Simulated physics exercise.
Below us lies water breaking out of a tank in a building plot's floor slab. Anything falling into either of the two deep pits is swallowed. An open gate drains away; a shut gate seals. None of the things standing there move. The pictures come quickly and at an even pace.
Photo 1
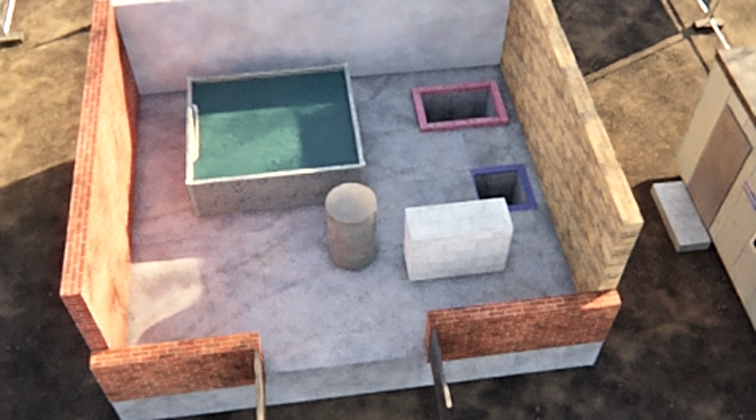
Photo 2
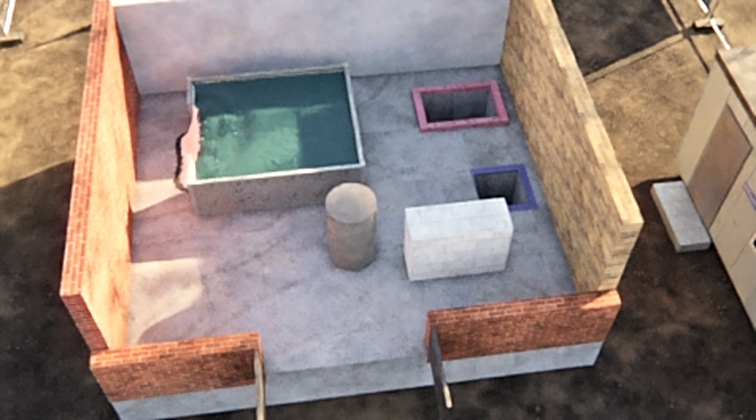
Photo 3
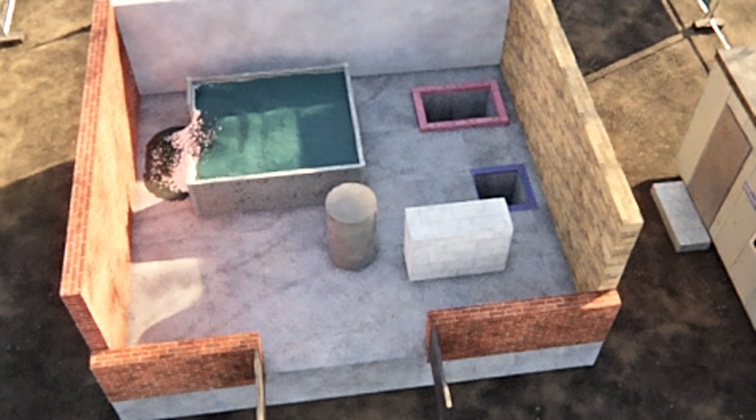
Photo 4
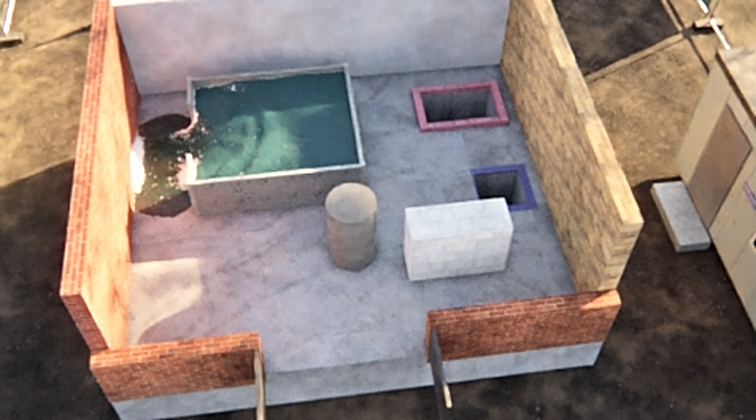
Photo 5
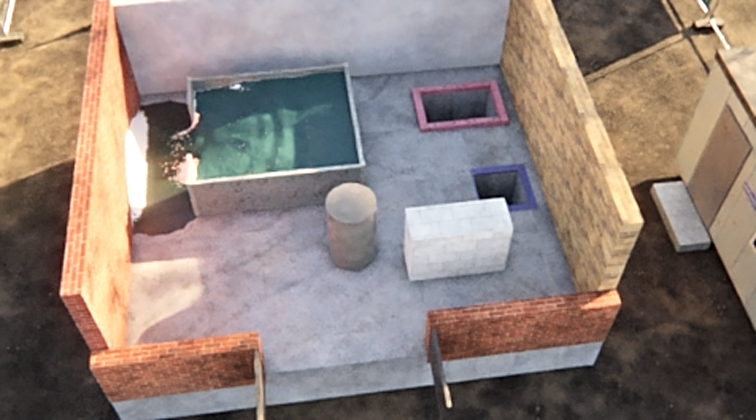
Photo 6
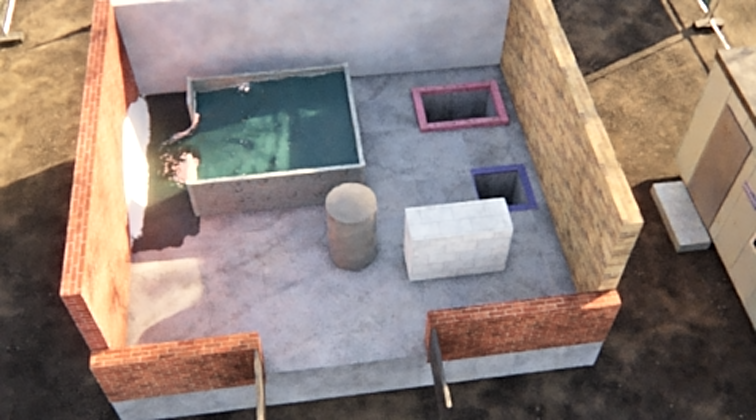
At the start, a tank of green water stands whole and still inside a walled plot, near two framed openings, a cylinder and a white block. Water then breaks out through the tank's left side onto the floor slab, reaches the brick wall, and spreads along it as a dark pool.
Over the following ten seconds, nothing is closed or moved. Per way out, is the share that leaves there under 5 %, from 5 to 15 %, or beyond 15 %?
In the end: The gate sees from 5 to 15 % leave; the pink pit sees from 5 to 15 % leave; the blue pit sees from 5 to 15 % leave.
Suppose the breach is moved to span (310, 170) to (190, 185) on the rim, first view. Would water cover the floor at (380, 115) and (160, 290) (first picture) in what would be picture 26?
Point one not reached, point two waterlogged.
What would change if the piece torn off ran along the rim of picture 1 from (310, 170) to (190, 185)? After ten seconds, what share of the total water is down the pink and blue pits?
Pink 0 %, blue 4 %.
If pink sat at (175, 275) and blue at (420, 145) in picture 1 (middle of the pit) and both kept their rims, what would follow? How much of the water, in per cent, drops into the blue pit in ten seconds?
Roughly 4 per cent ends up in the blue pit.
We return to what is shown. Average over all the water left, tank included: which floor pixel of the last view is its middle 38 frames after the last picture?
Centre of the water: Near (293, 180).
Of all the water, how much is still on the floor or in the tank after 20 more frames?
98 in a hundred.
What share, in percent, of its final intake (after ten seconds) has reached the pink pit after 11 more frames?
I make it 0 per cent.
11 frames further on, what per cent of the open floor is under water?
My guess is around 40 in a hundred.
A moment on, water covers 20 % of the floor; the gate 0 %, the pink pit 0 %, the blue pit 0 %.
Next, water covers 40 % of the floor; the gate 0 %, the pink pit 0 %, the blue pit 0 %.
Then, water covers 55 % of the floor; the gate 2 %, the pink pit 1 %, the blue pit 0 %.
Later, water covers 85 % of the floor; the gate 6 %, the pink pit 5 %, the blue pit 2 %.
In the end, water covers 100 % of the floor; the gate 10 %, the pink pit 10 %, the blue pit 11 %.
